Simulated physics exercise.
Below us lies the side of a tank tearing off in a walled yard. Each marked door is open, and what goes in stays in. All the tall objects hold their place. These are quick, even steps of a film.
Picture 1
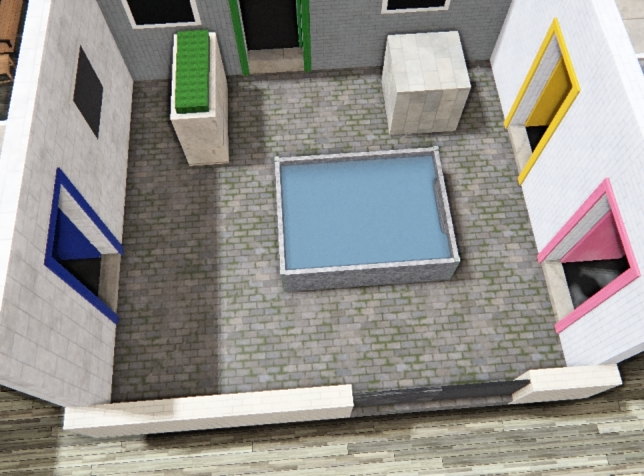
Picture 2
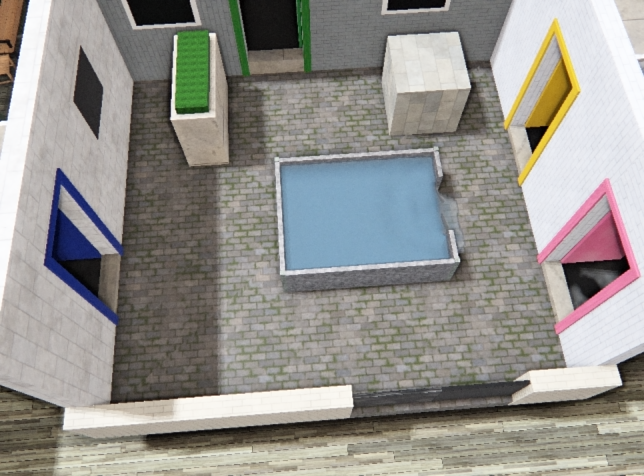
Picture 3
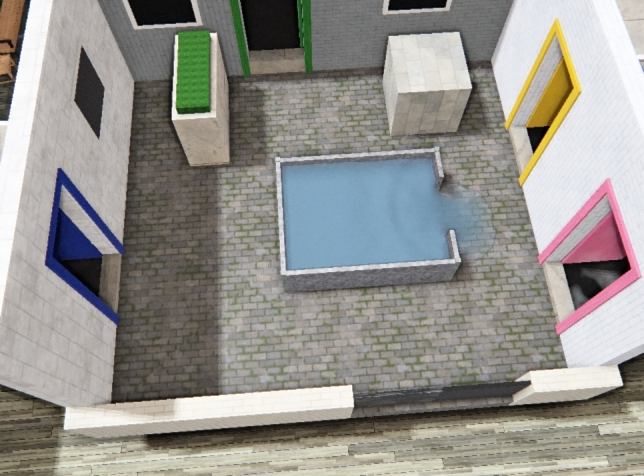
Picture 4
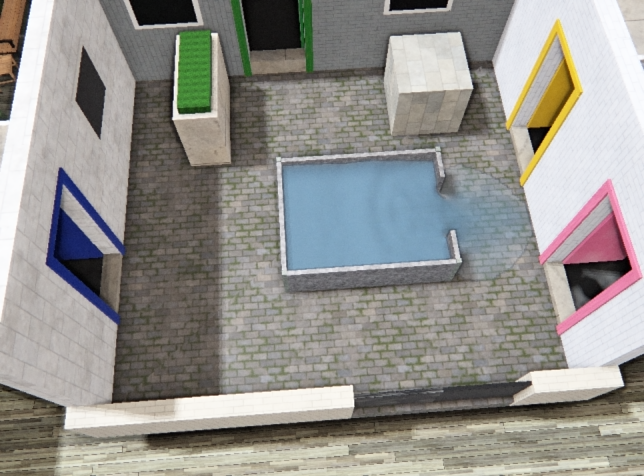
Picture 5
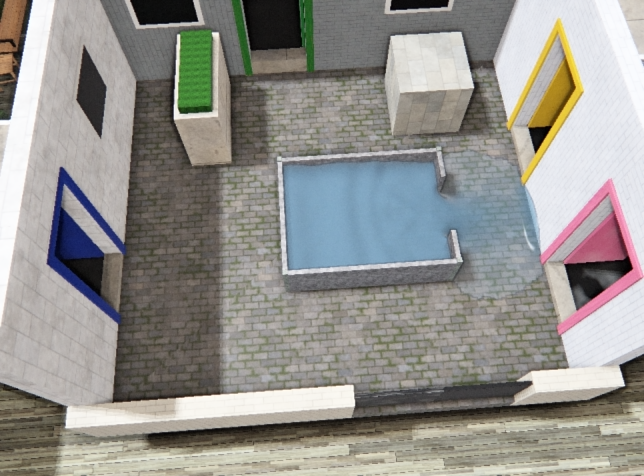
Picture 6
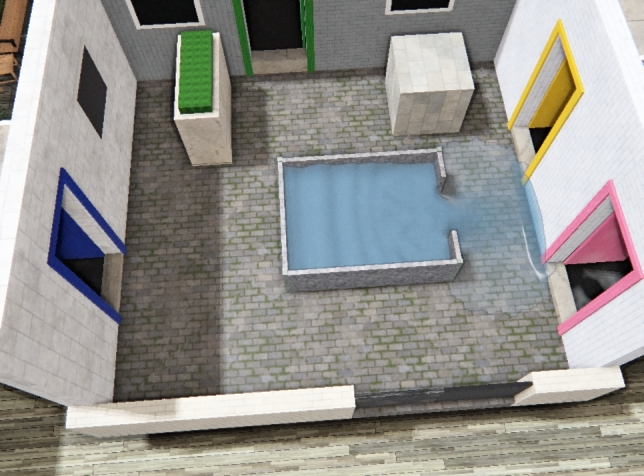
Walled courtyard with a water tank splitting open on its right side, water pouring out and spreading across paving to the right wall.
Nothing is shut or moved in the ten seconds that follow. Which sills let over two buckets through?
In the end: The green door holds within the limit; the blue door holds within the limit; the yellow door floods; the pink door floods.
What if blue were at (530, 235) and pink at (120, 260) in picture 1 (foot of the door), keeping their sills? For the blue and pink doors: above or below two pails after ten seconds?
My reading: The blue door lets more in, the pink door stays under.
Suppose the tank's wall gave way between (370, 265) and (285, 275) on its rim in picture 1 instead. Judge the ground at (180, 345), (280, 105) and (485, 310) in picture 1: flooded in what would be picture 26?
In turn: Under water, free of water, flooded.
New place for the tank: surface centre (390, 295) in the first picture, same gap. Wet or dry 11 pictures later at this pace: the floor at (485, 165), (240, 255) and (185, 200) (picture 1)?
One after the other: Flooded, free of water, no water.
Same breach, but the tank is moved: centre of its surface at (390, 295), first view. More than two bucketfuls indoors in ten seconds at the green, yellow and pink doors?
In short: The green one takes less, the yellow one is under, the pink one takes more.
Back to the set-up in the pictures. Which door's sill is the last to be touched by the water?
It is the one in blue.
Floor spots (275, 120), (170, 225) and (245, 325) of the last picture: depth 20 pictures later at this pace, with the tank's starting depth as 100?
Roughly 0, 0 and 2 per cent, in turn.
A moment on, water covers 15 % of the floor; the green door not reached, the blue door not reached, the yellow door under two buckets in, the pink door under two buckets in.
Next, water covers 25 % of the floor; the green door not reached, the blue door not reached, the yellow door over two buckets in, the pink door under two buckets in.
Then, water covers 45 % of the floor; the green door wet at the sill, nothing in, the blue door not reached, the yellow door over two buckets in, the pink door over two buckets in.
Later, water covers 80 % of the floor; the green door wet at the sill, nothing in, the blue door wet at the sill, nothing in, the yellow door over two buckets in, the pink door over two buckets in.
In the end, water covers 95 % of the floor; the green door wet at the sill, nothing in, the blue door wet at the sill, nothing in, the yellow door over two buckets in, the pink door over two buckets in.
